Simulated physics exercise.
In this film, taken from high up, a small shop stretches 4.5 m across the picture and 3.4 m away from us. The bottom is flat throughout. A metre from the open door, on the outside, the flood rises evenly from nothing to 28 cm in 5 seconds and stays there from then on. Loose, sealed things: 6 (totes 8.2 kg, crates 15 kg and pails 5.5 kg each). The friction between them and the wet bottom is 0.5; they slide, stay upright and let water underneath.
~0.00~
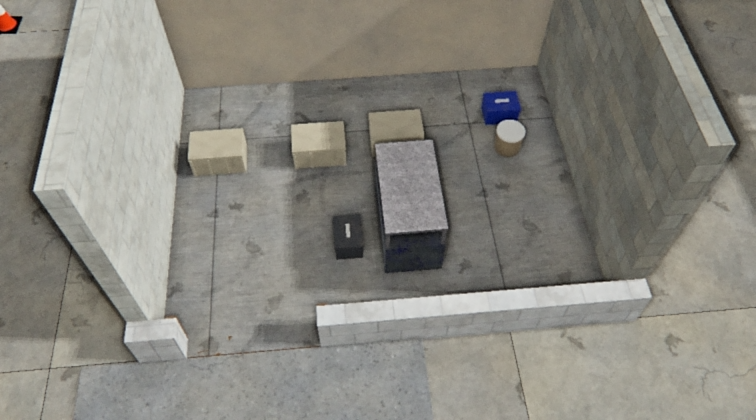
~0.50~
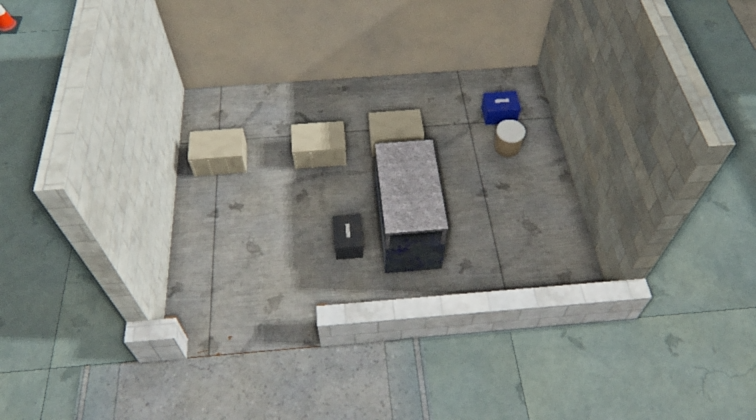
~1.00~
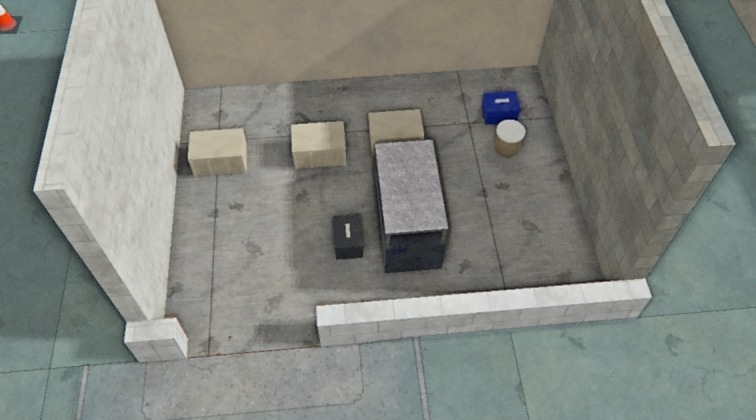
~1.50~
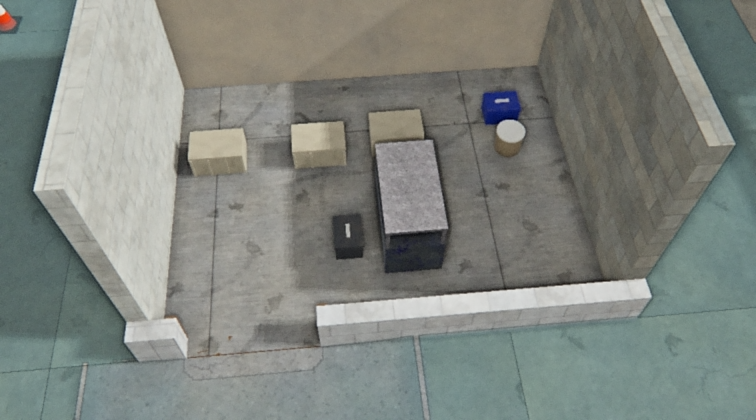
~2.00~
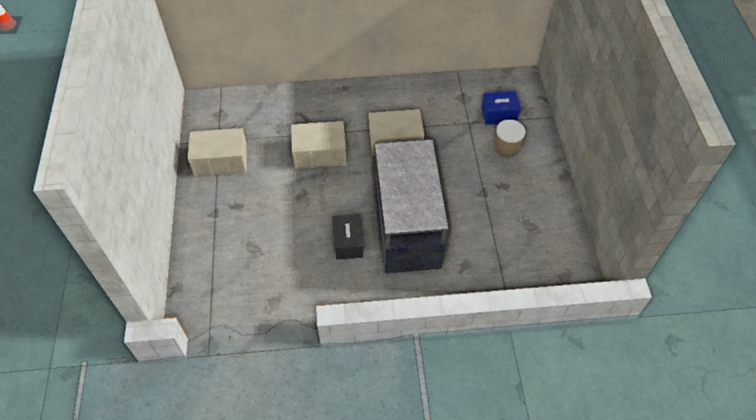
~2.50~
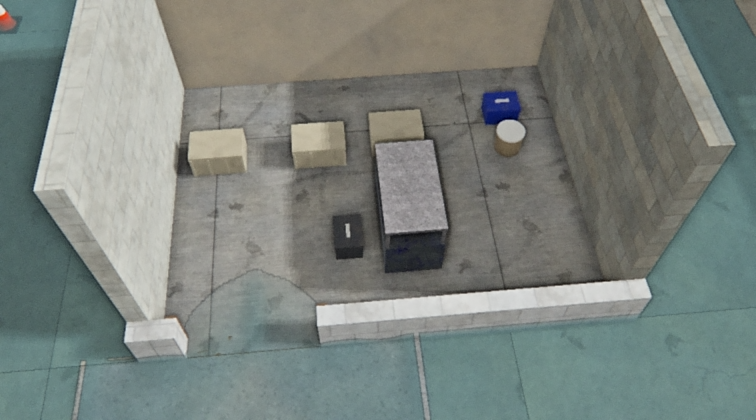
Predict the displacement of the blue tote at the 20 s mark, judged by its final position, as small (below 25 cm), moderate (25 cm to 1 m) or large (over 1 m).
Large.
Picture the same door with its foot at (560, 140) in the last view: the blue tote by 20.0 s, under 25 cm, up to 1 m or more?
Result for the blue tote: Large displacement.
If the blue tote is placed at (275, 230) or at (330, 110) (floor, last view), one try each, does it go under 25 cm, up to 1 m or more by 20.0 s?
At the first spot it winds up well off, and at the second it winds up well off.
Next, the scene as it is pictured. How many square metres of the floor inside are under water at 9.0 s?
Somewhere about 15 m2, give or take.
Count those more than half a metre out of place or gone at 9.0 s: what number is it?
I make it 6 by then.
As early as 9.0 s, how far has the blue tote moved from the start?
About 140 cm.
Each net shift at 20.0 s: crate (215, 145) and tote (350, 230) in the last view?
350 cm and 140 cm respectively.
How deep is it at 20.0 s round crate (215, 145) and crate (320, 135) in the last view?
Roughly 25 and 26 cm.
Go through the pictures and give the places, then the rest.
In the first frame, the blue tote at (502, 101), on the bottom; water covers 0.0 m2; 0 of 6 have shifted.
In the second frame, the blue tote at (502, 101), on the bottom; water covers 0.0 m2; 0 of 6 have shifted.
In the third frame, the blue tote at (502, 101) rests on the ground; water covers 0.0 m2; 0 of 6 have shifted.
In the fourth frame, the blue tote at (502, 101), on the bottom; water covers 0.0 m2; 0 of 6 have shifted.
In the fifth frame, the blue tote at (502, 101) rests on the ground; 0.0 m2 under water; 0 of 6 have shifted.
In the sixth frame, the blue tote at (502, 101), on the bottom; water covers 0.6 m2; 0 of 6 have shifted.
After 4.0 s the blue tote is near (502, 101), 0.0 m from its start, aground; 0 afloat.
After 9.0 s the blue tote is near (557, 192), 1.4 m from its start, afloat; 5 afloat.
After 16.0 s the blue tote is near (474, 76), 0.4 m from its start, afloat; 6 afloat.
After 20.0 s the blue tote is near (480, 241), 2.1 m from its start, afloat; 6 afloat.
